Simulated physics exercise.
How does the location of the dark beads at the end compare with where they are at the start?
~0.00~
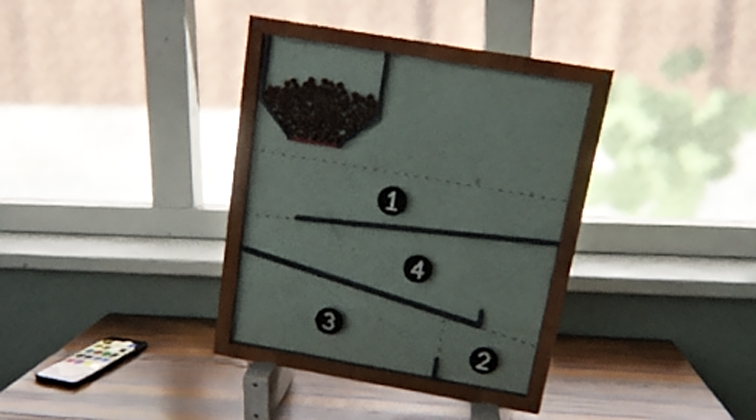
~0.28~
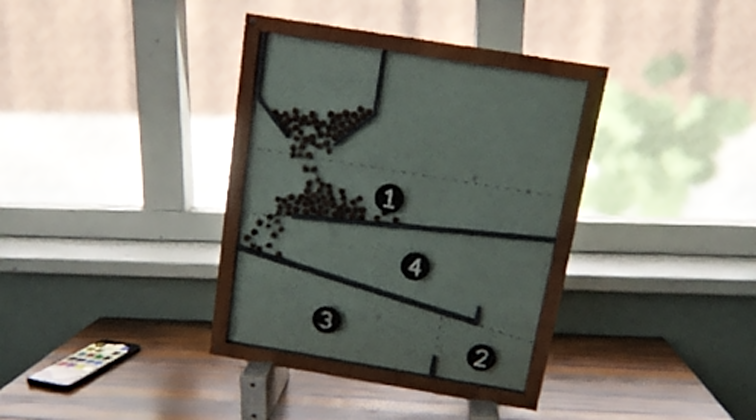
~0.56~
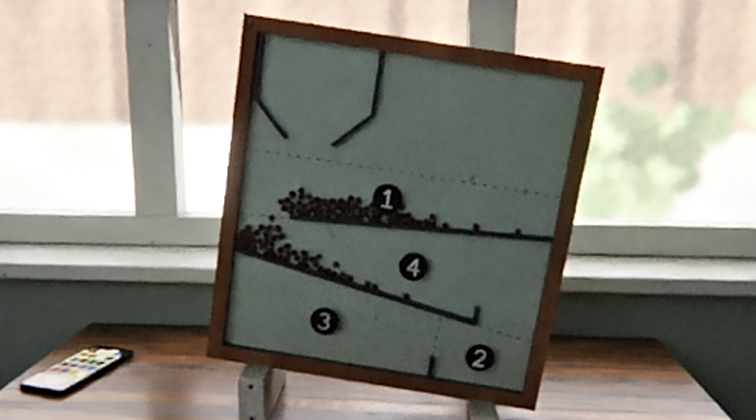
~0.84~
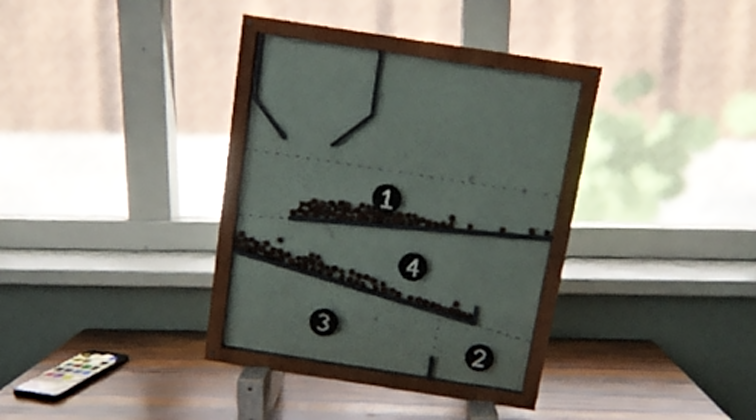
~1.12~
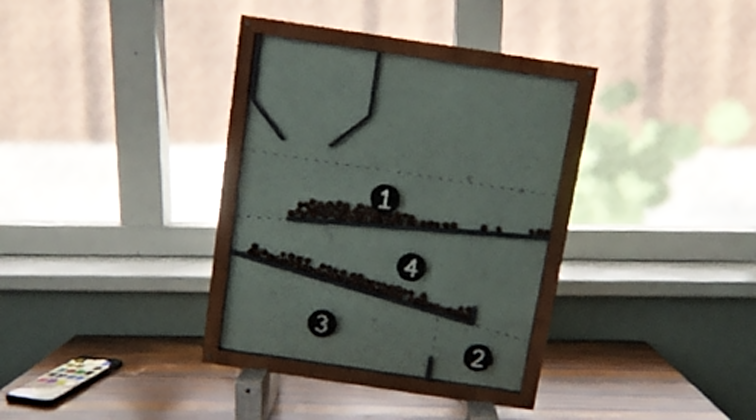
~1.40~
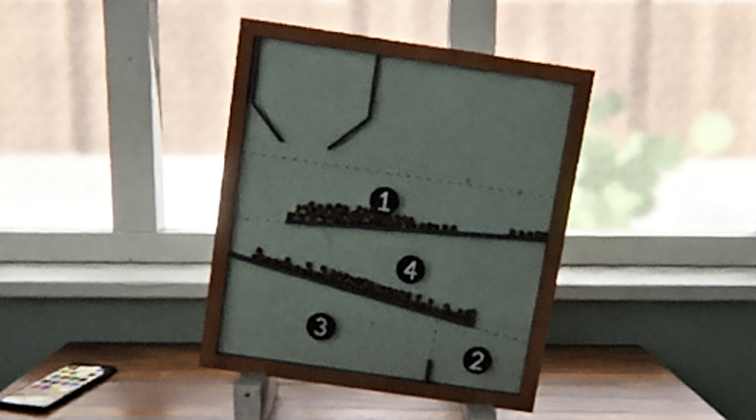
At the start the beads are gathered in the hopper at the upper left of the case, and at the end they lie lower down and farther right overall, spread along the two sloping ledges.
